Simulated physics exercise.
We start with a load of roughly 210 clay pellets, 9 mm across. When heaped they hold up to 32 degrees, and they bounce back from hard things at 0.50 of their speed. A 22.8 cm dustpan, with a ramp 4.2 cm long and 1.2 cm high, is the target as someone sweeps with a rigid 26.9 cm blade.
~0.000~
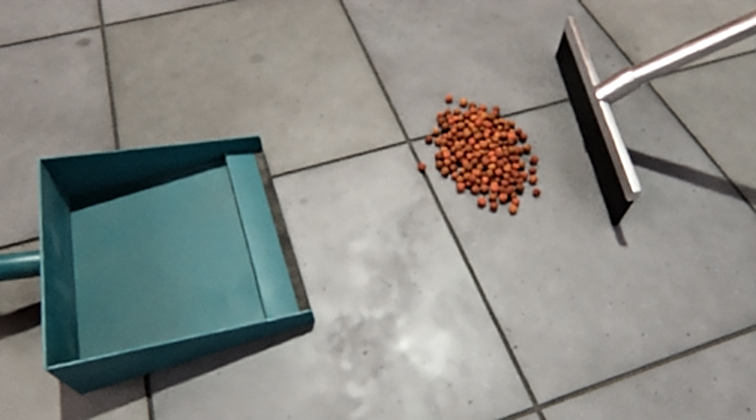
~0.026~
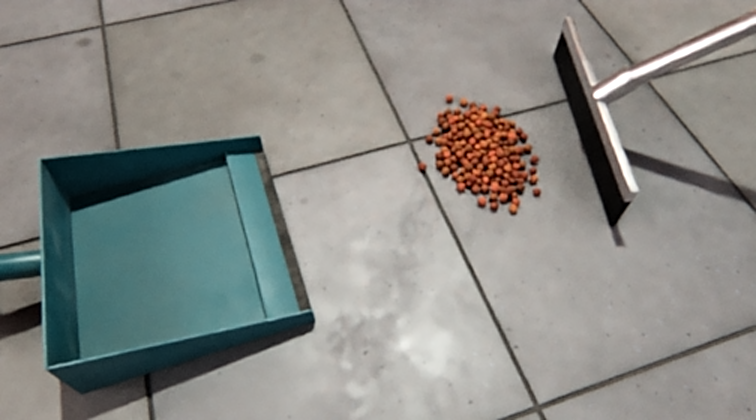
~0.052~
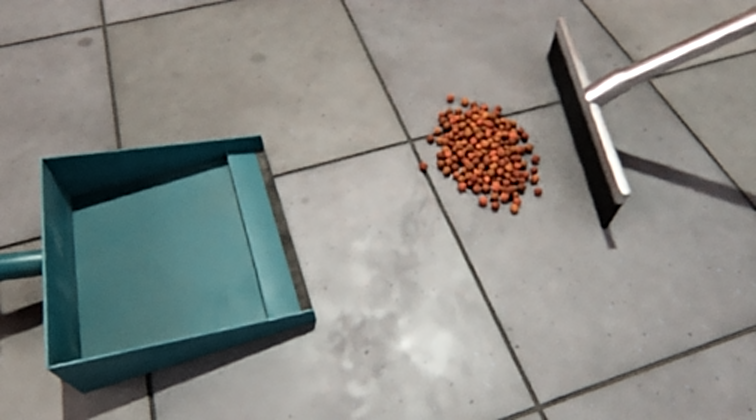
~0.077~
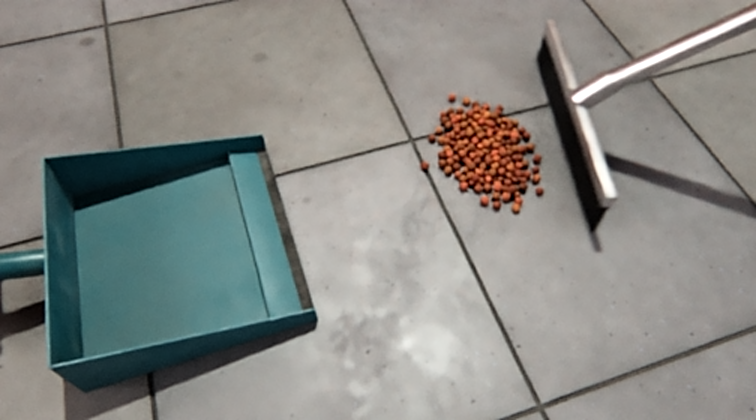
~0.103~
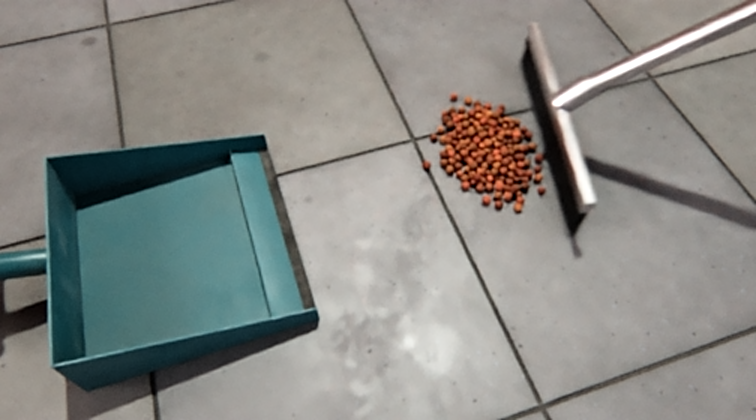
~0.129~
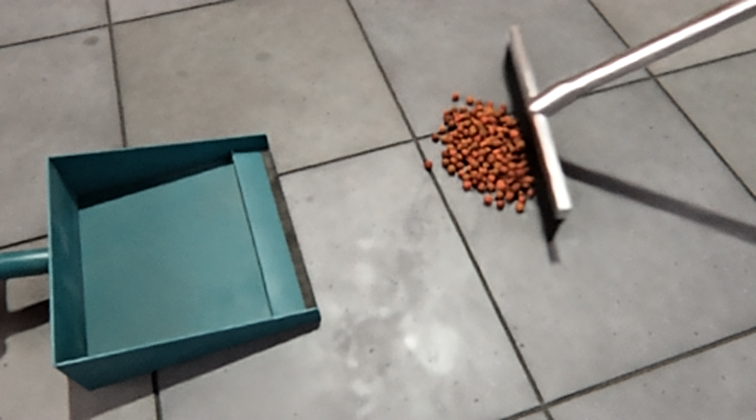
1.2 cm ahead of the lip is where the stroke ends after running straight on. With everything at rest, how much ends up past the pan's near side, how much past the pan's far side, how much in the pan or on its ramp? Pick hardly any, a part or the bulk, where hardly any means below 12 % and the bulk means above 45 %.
Past the pan's near side: Hardly any; past the pan's far side: A part; in the pan or on its ramp: A part.
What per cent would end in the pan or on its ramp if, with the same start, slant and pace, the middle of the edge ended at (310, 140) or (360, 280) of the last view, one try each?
About 30 and 25 per cent.
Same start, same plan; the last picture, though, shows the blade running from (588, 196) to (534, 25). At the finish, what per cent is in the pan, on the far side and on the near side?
Per cent by place - pan 20, far side 35, near side 0.
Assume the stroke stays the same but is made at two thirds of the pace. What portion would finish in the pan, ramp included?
It would come to roughly 15 percent.
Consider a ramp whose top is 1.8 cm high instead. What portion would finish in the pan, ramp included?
I'd guess close to 30 per cent.
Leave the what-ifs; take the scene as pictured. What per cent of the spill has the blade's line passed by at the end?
0 %.
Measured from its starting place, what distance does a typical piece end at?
That distance is close to 26 cm.
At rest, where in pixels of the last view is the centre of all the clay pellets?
Roughly (269, 179).
After 0.25 s, middle of the blade 16 cm from the lip; 0 % over the lip, far side 10 %, near side 0 %.
After 0.33 s, middle of the blade 8 cm from the lip; 0 % over the lip, far side 20 %, near side 0 %.
After 0.55 s, middle of the blade 5 cm from the lip; 40 % over the lip, far side 30 %, near side 0 %.
At rest (1.3 s), near side 0 %, far side 30 %, pan 35 %, in front of the lip or behind the blade 35 %.
